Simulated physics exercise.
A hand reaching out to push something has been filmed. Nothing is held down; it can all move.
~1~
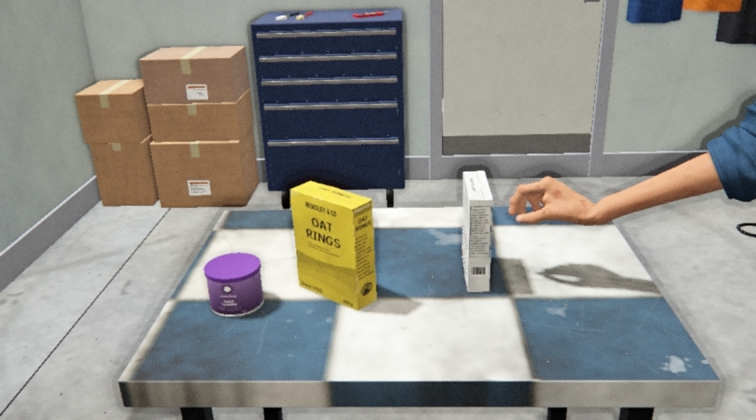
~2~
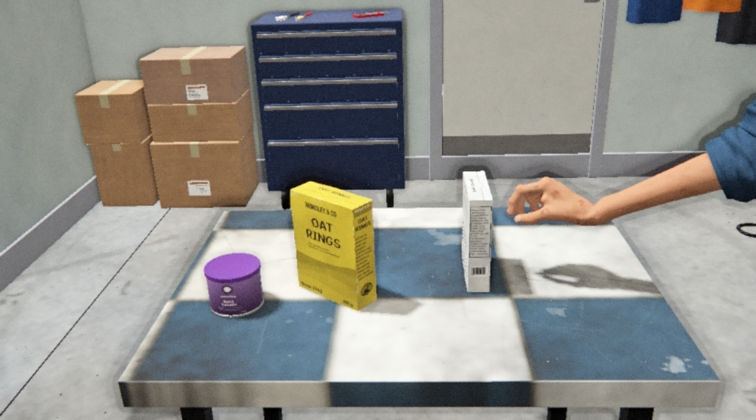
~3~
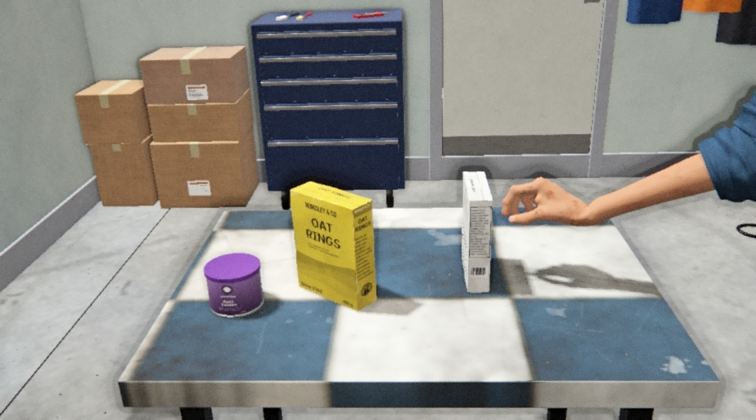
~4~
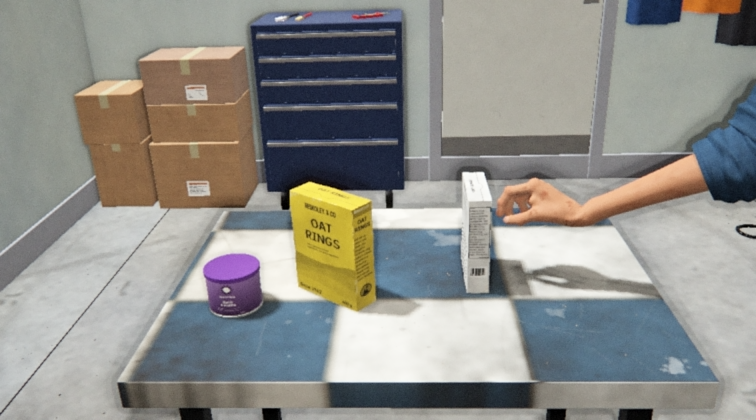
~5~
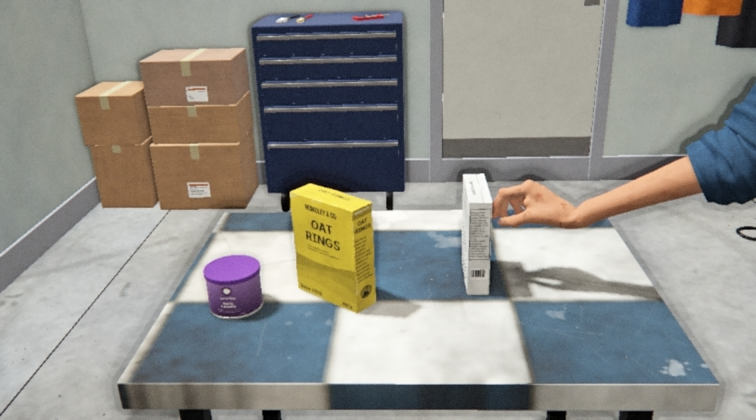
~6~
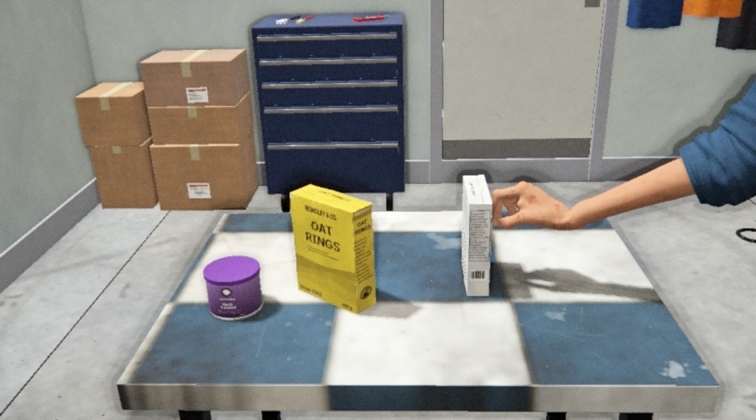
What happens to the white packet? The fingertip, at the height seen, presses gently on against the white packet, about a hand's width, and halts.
Well, it loses its balance in the end.
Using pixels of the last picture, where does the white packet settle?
End point in the final view: About (410, 268).
Then, 0.60 s past the last view, white packet rocked 43° from its first pose near (438, 240).
Then, 0.70 s past the last view, white packet on its side near (415, 265).
Finally, down or leaning hard on the table, white packet. Final places as the last picture's camera would see them, white packet near (409, 268).
